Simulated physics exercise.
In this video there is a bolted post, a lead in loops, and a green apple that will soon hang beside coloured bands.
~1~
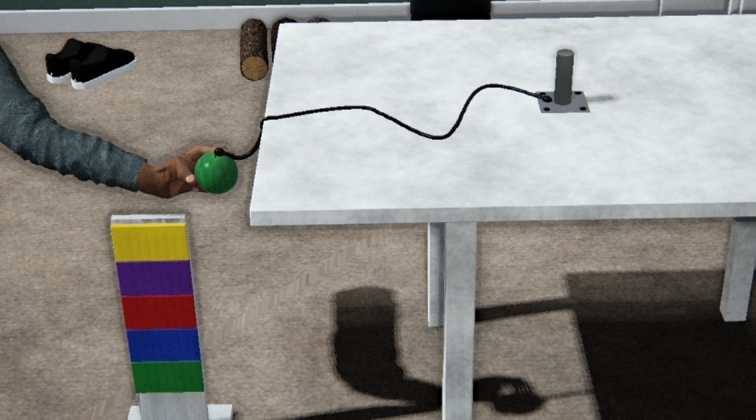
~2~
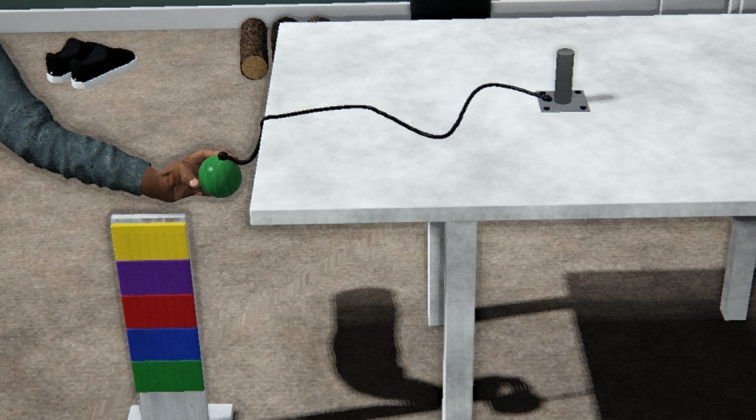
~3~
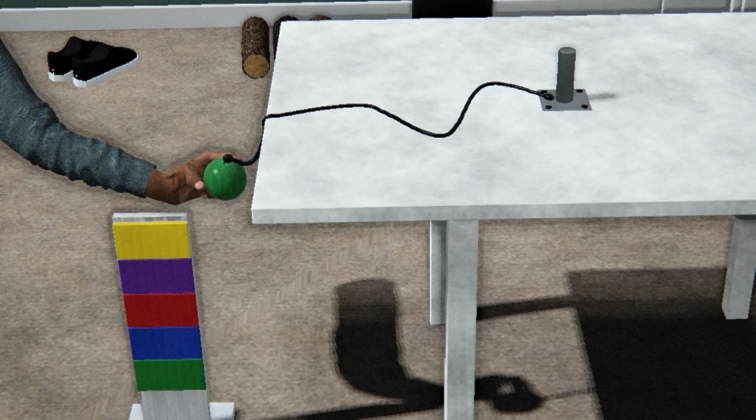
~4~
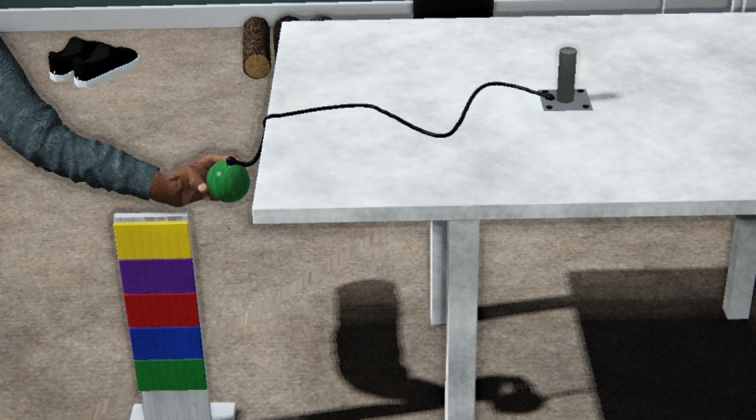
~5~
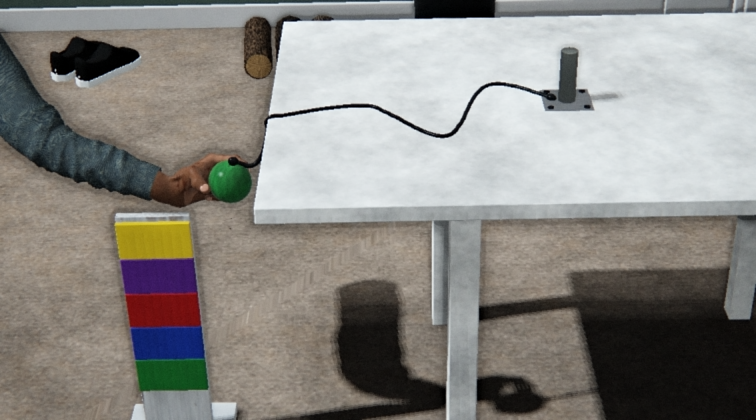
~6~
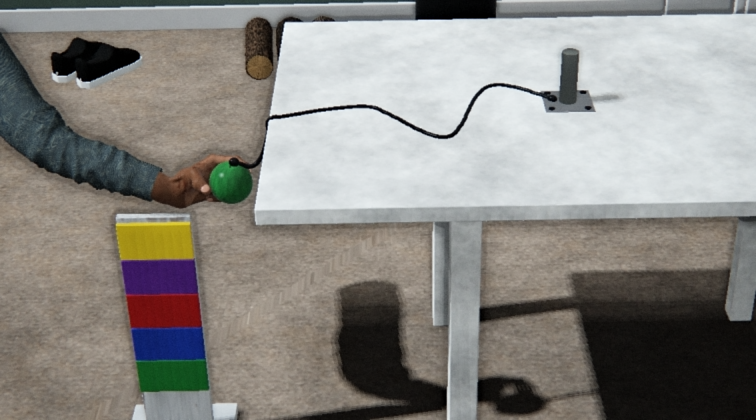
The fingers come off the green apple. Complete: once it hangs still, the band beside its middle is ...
... Red.
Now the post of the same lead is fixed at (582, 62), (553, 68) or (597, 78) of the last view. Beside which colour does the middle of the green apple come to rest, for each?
Try one - purple; try two - red; try three - purple.
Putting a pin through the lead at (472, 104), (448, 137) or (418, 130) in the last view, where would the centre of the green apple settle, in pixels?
Result per try (px, approx.): (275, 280); (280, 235); (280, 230).
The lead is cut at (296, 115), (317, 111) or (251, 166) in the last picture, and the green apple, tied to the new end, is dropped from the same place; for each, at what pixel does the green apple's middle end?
Try by try, the places come out as (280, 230), (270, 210) and (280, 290).
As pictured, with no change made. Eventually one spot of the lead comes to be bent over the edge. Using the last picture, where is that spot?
Check around (384, 112) - that's where it is.
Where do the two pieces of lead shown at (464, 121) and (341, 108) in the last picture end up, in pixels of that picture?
At (394, 112), then (271, 166).
Soon after, apple near (297, 309); level with red.
After that, apple near (268, 308); level with red.
In the end, apple near (280, 308); level with red. The red one.
